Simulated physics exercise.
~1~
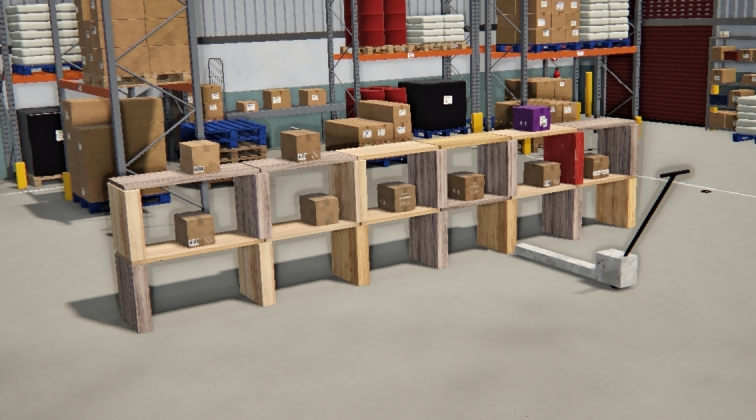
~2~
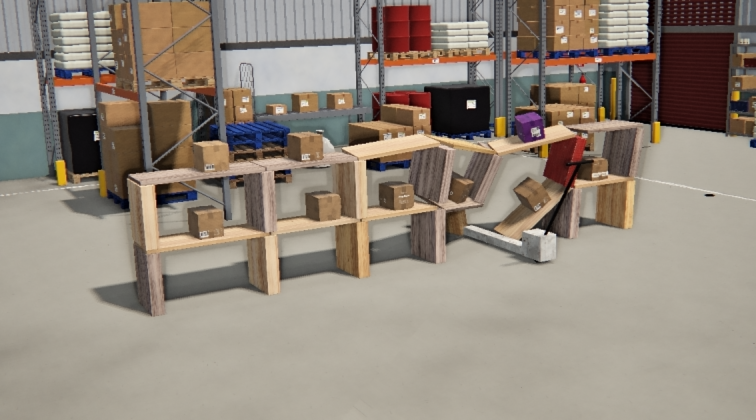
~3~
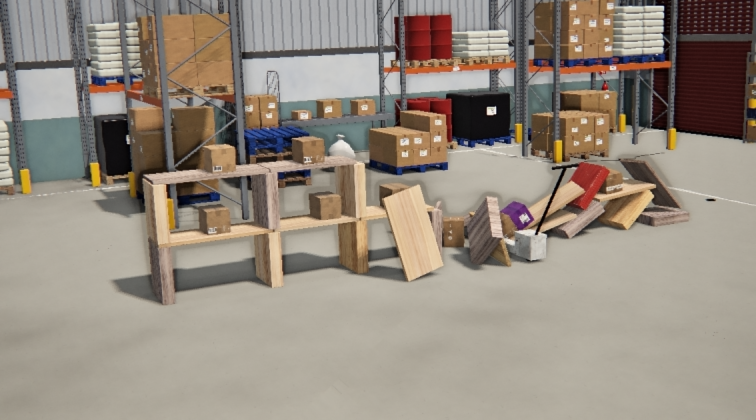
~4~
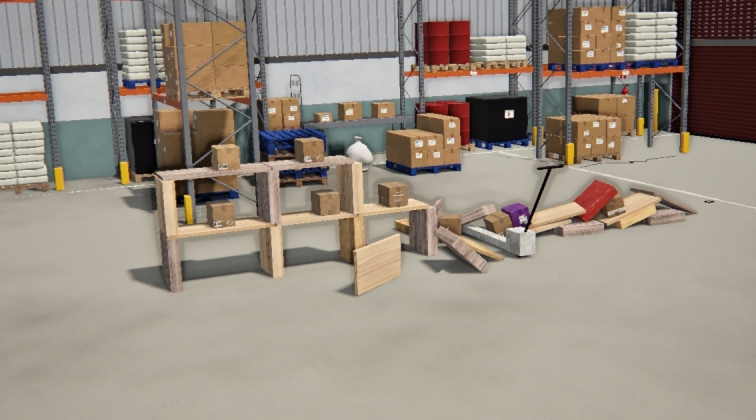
At the start, a two-tier row of timber slabs and loose boards stands in a warehouse, holding brown cartons, a purple carton and a red upright, with a floor jack at the base towards the right. The jack moves left into the structure, and the shelving above it buckles, tilting the red upright and the purple carton. The right side then collapses into a heap, while a board near the middle tips down steeply. Finally, more pieces settle among the debris around the jack, the red slab lies slanted on the pile, and the left section remains standing with its cartons.
